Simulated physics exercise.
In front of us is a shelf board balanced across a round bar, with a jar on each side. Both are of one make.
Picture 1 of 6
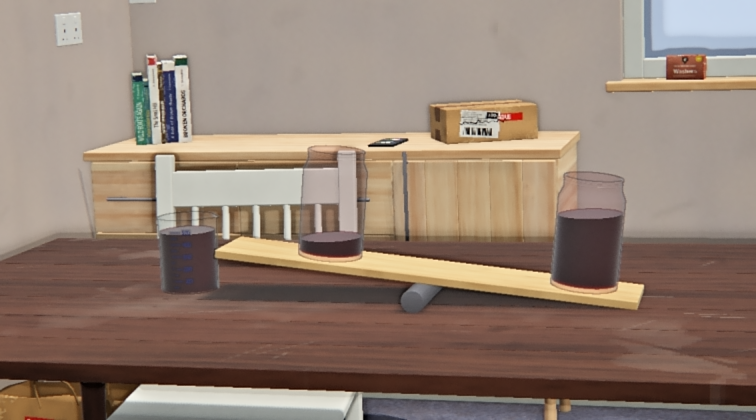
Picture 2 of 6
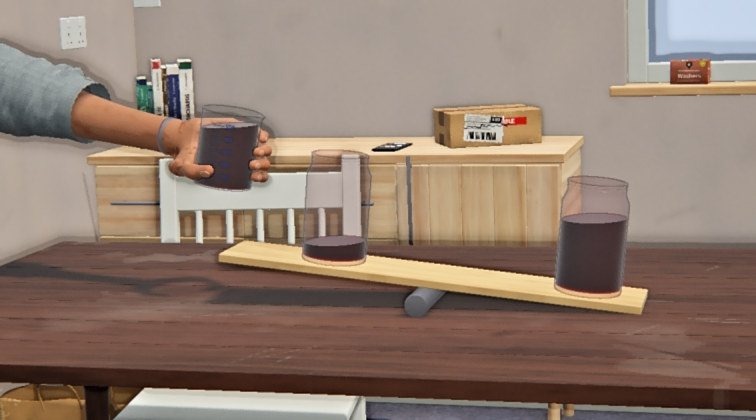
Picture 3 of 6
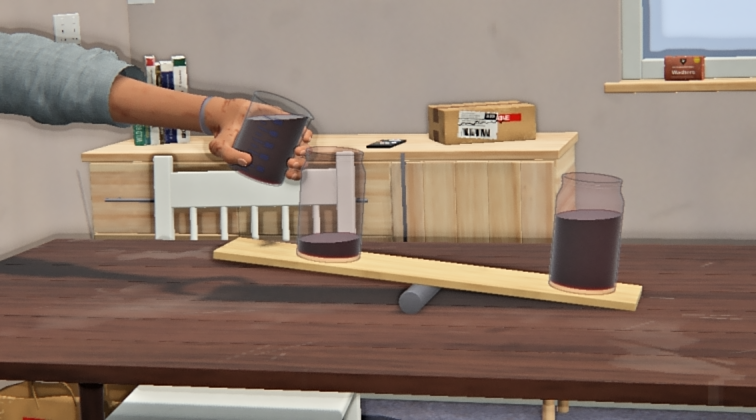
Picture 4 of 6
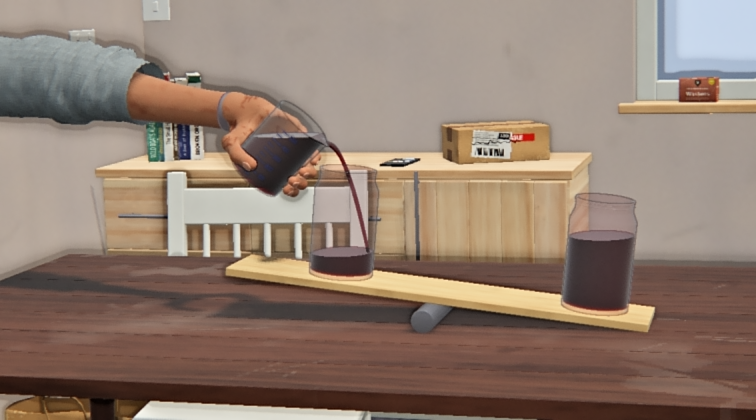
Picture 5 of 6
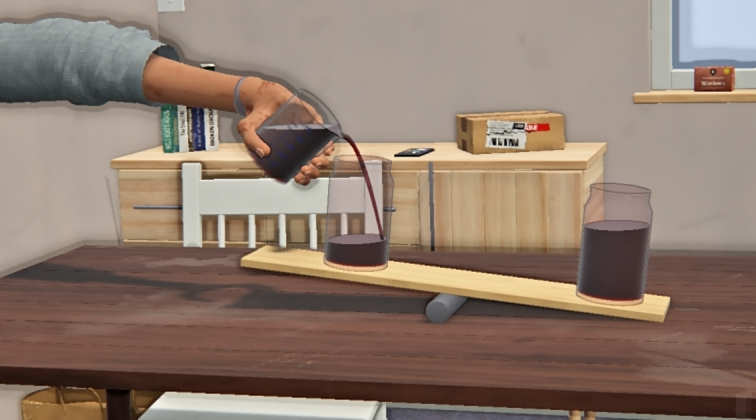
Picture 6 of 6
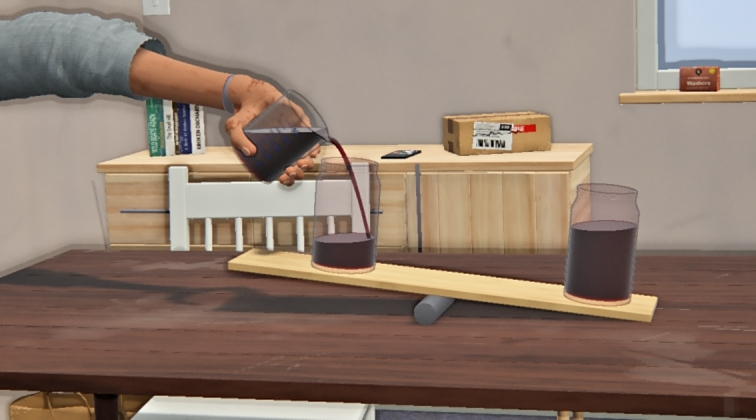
A hand lifted a beaker of dark liquid from the table, tilted it over the raised left jar on a balanced board, and poured a thin stream in while the right side stayed low.
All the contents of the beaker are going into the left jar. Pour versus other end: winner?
The tilt persists.
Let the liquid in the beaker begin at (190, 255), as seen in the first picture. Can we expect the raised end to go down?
After the whole pour, it rests where it is.
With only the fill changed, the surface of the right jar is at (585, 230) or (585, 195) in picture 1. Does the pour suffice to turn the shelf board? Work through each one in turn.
Taking them in turn: Stays still, then stays still.
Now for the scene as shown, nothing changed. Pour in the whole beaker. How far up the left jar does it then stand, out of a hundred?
It ends up near 65 percent full.
Shortly, the left jar is about half full; the shelf board leans as before.
At the finish, the left jar is about two thirds full; the shelf board leans as before.
